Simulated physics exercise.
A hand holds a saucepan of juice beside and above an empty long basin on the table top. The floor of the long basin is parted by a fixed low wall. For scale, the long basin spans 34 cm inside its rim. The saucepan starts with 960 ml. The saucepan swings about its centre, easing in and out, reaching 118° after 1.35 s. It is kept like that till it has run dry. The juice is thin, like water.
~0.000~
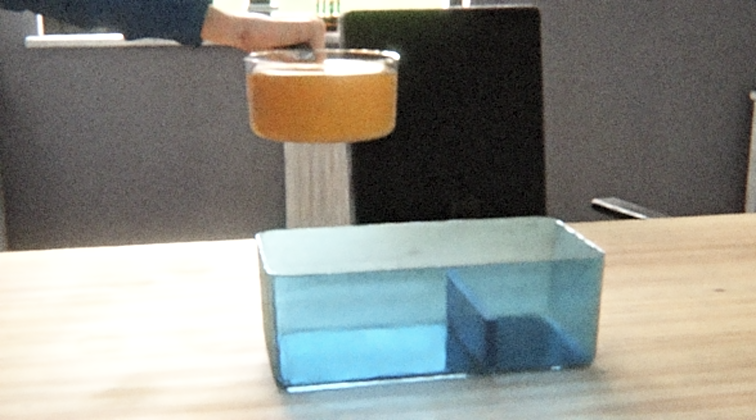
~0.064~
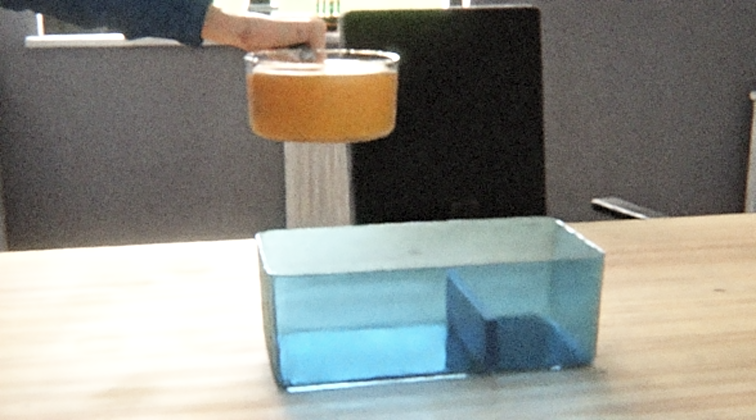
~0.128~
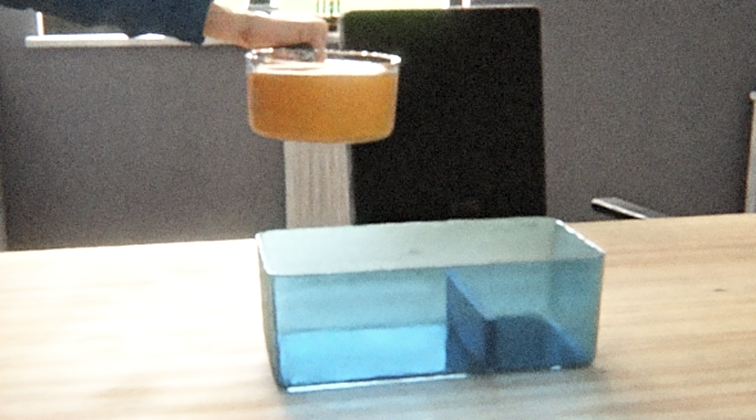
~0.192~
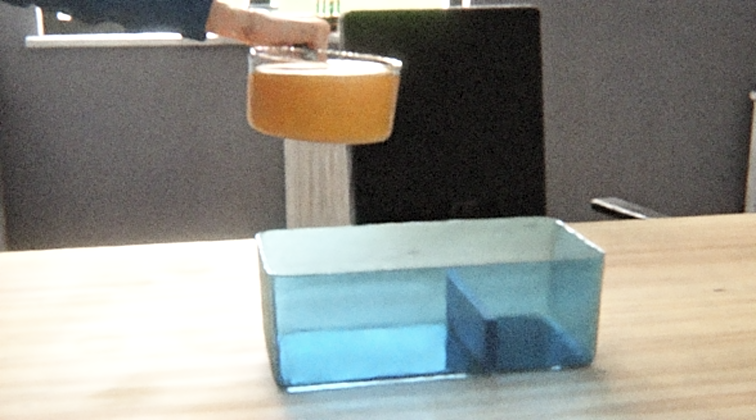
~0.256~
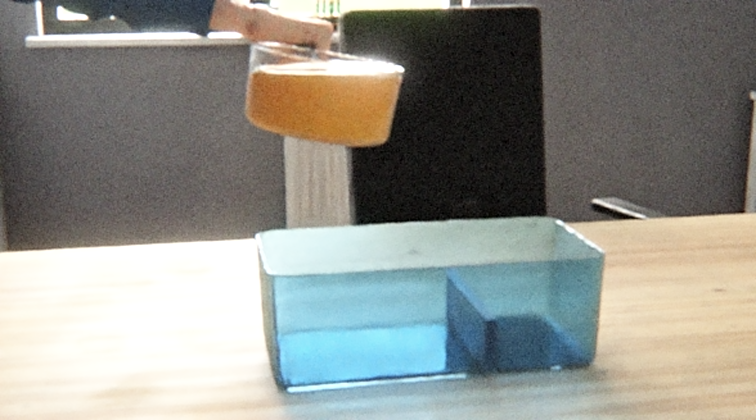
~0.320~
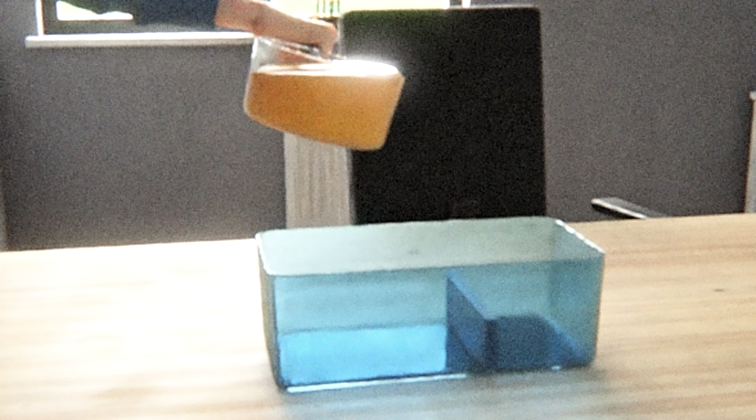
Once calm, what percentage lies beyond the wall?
Roughly 43 per cent is past the wall.
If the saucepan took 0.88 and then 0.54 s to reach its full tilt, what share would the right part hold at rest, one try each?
First 30, then 15 per cent.
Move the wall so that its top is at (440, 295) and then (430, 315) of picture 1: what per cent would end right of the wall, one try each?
First 70, then 65 per cent.
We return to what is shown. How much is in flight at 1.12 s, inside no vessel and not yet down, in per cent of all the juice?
About 7 per cent.
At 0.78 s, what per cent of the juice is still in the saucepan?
Near 38 in a hundred.
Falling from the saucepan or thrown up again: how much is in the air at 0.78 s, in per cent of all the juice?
Near 36 in a hundred.
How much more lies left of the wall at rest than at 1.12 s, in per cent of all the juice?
Some 9 per cent.
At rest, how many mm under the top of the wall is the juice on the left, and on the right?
Left about 40 mm, right about 32 mm.
Then, 0.78 s in, the tilt is 73° and 39 per cent is still to pour, 9 is left of the wall and 17 right of it.
Then, 1.12 s in, the tilt is 109° and 4 per cent is still to pour, 46 is left of the wall and 42 right of it.
Then, 1.47 s in, the tilt is 118° and 0 per cent is still to pour, 55 is left of the wall and 43 right of it.
Then, 1.85 s in, the tilt is 118° and 0 per cent is still to pour, 55 is left of the wall and 43 right of it.
Finally, 55 per cent lies left of the wall, 43 right of it and 2 outside.
